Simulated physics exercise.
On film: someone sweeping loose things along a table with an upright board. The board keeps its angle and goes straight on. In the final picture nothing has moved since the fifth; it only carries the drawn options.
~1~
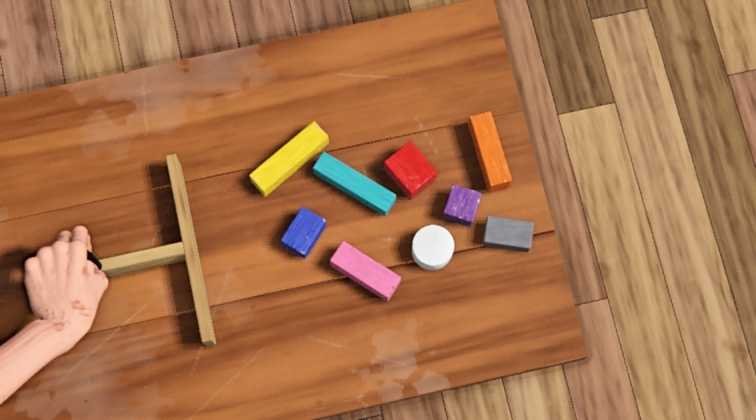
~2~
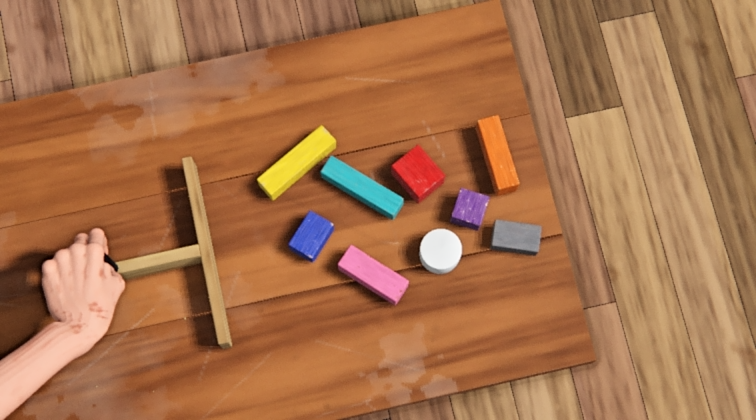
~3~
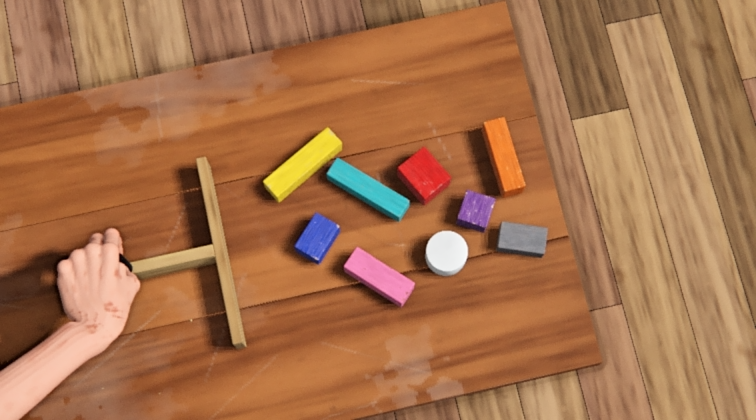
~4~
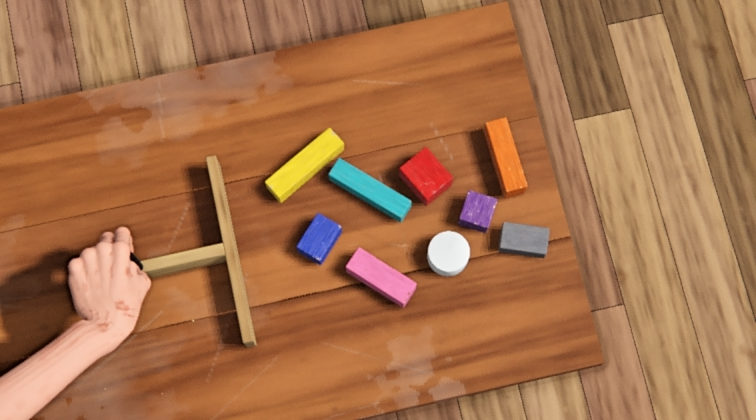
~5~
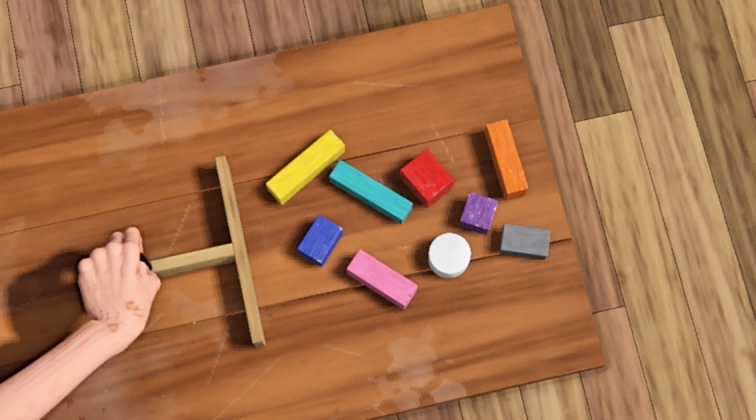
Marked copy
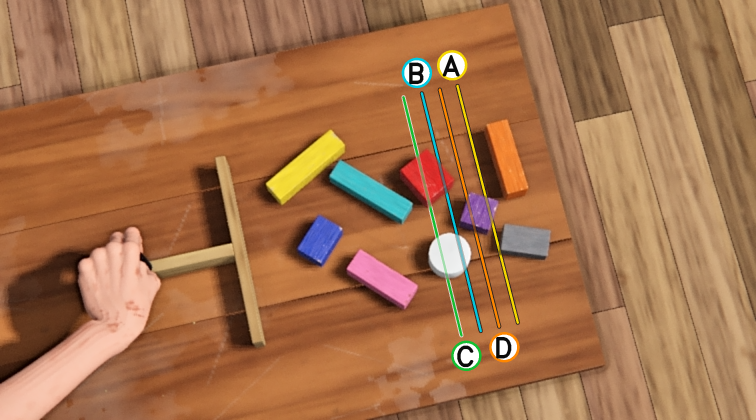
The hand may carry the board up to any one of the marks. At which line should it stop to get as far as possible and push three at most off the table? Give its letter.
Stop at A.
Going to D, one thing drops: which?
The orange bar goes over.
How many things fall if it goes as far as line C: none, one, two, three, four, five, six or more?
By then, none.
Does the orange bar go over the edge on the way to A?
Yes.
On the marked copy, A at (487, 201); B at (451, 209); C at (432, 214); D at (469, 205).
With A. Early on, board (328, 228); yellow bar (350, 143); turquoise bar (386, 192).
Further on, board (417, 208); red block (479, 171); purple block (488, 214).
At the end, board (485, 193); orange bar over the edge; grey block over the edge; two fallen.
As for the rest, B is within the limit but short; C is within the limit but short; D is within the limit but short.
